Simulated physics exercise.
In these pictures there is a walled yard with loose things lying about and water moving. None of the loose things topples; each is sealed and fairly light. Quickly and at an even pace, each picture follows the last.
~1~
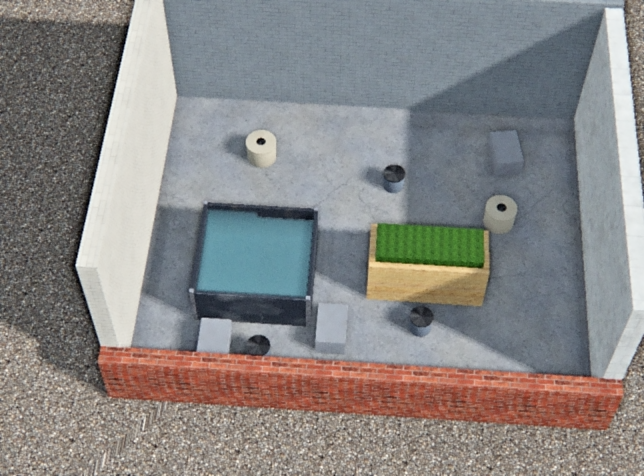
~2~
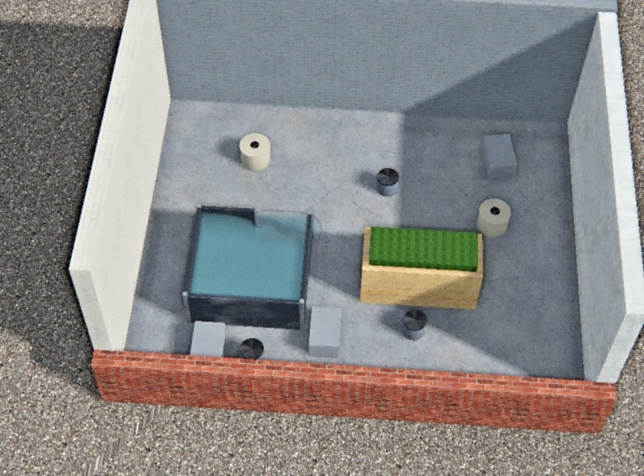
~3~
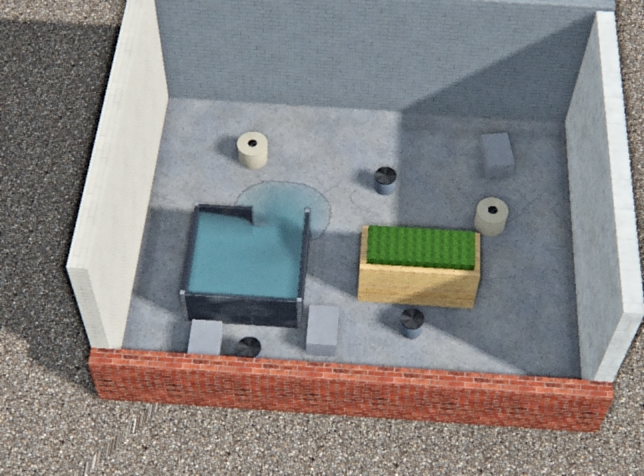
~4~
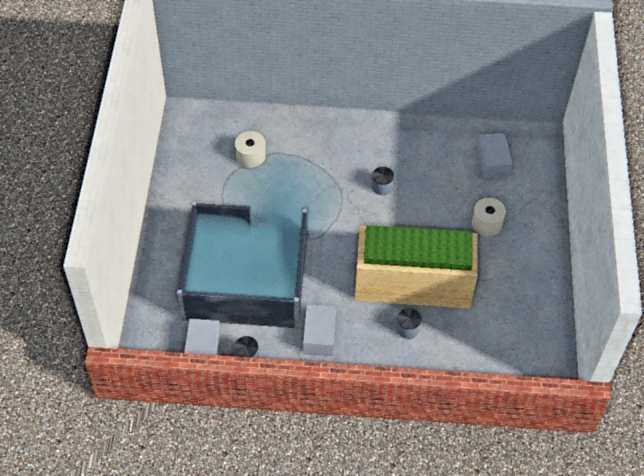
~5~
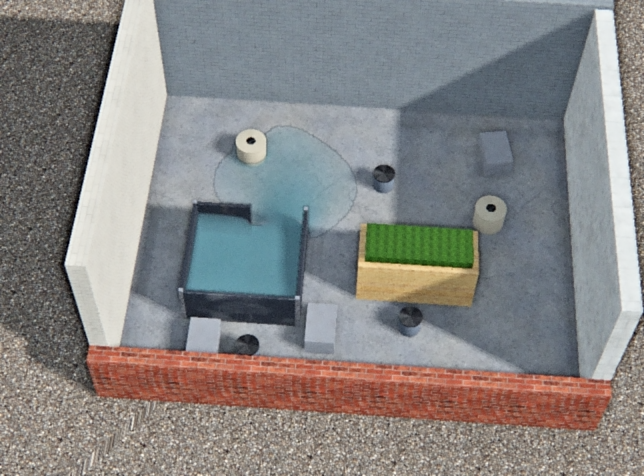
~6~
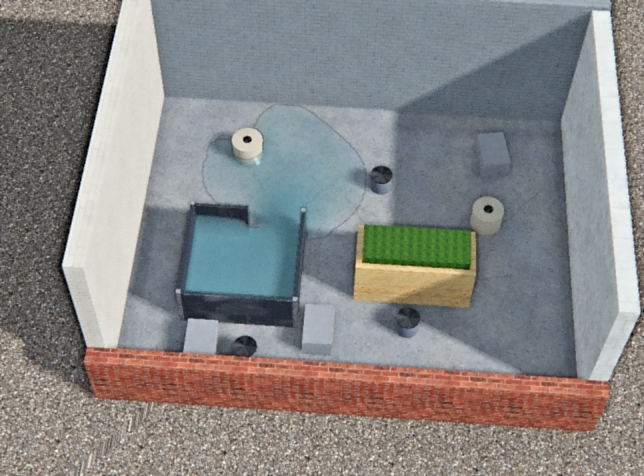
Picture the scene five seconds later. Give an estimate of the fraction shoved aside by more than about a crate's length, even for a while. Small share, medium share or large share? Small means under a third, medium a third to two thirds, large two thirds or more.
A medium share.
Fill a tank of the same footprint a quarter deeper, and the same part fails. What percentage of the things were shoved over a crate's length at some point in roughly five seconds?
Near 40 per cent of the loose things.
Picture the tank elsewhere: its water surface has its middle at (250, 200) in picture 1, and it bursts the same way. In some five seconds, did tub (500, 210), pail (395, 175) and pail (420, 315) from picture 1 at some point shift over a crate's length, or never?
The first: Did not travel far; the second: Did not travel far; the third: Did not travel far.
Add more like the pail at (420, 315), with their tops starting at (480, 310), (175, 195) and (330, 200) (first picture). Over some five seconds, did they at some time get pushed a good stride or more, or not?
In sequence: Hardly budges; knocked well away; knocked well away.
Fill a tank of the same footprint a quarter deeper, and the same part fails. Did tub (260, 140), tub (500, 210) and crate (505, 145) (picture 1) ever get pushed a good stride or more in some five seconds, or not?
Note, in sequence: Past that mark / within that / past that mark.
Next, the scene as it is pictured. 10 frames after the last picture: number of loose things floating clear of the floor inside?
The figure is 1.
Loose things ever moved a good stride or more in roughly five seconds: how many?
Count: 3.
A moment on, 1 of 8 are well off their spots; 0 afloat.
Next, 2 of 8 are well off their spots; 1 afloat.
Later, 3 of 8 are well off their spots; 1 afloat.
In the end, 3 of 8 are well off their spots, and 3 have been at some point; 2 afloat.
